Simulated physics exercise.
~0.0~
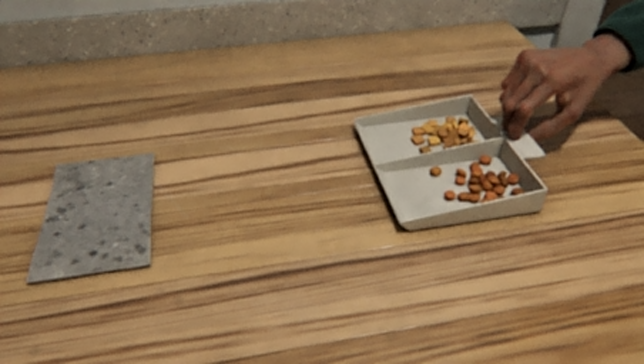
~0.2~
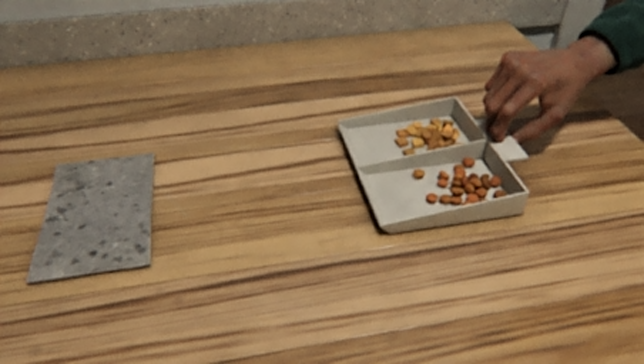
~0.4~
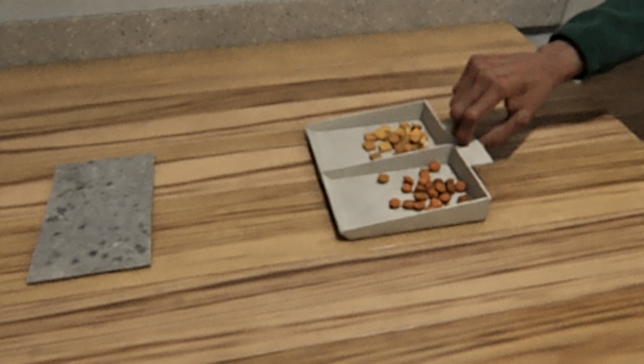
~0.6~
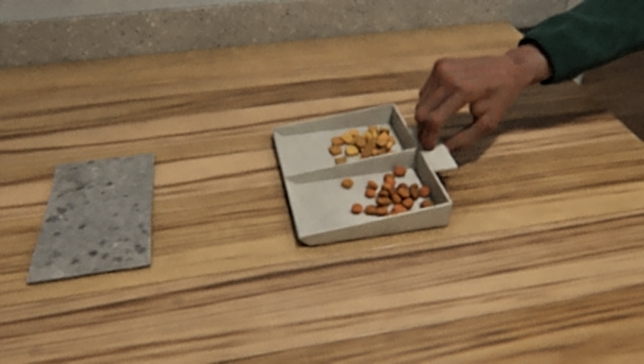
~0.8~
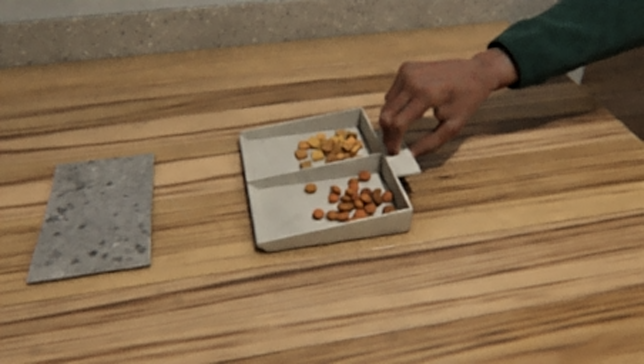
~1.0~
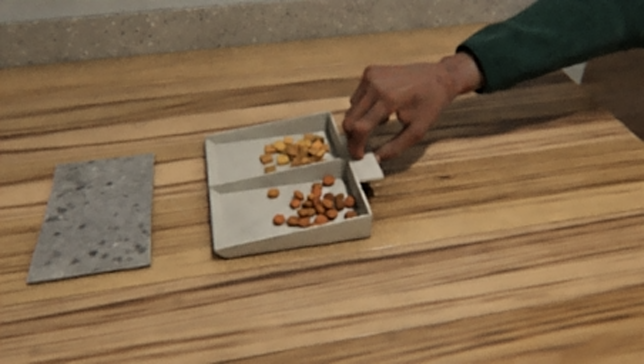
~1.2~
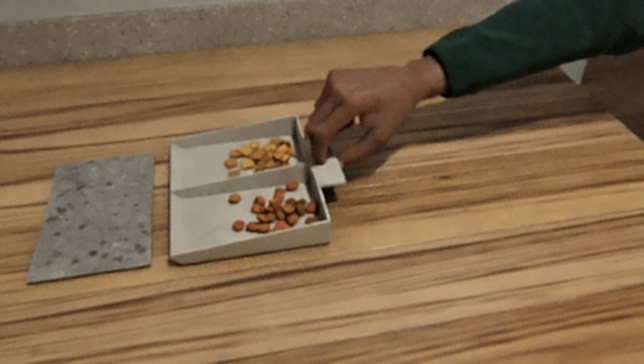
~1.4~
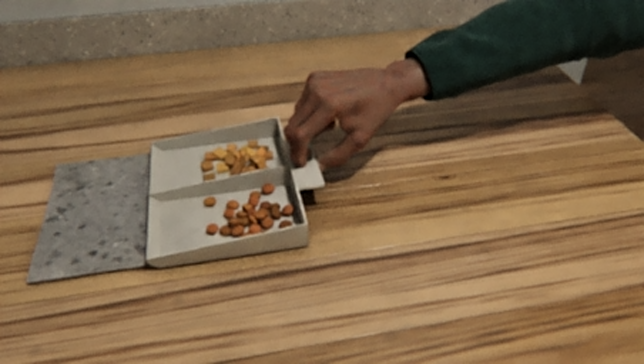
A divided gray tray holding small orange and yellow pieces slid left across a striped wooden table, pushed by a hand in a green sleeve, until it met a flat speckled gray slab and stopped, with both groups still inside their own sections.
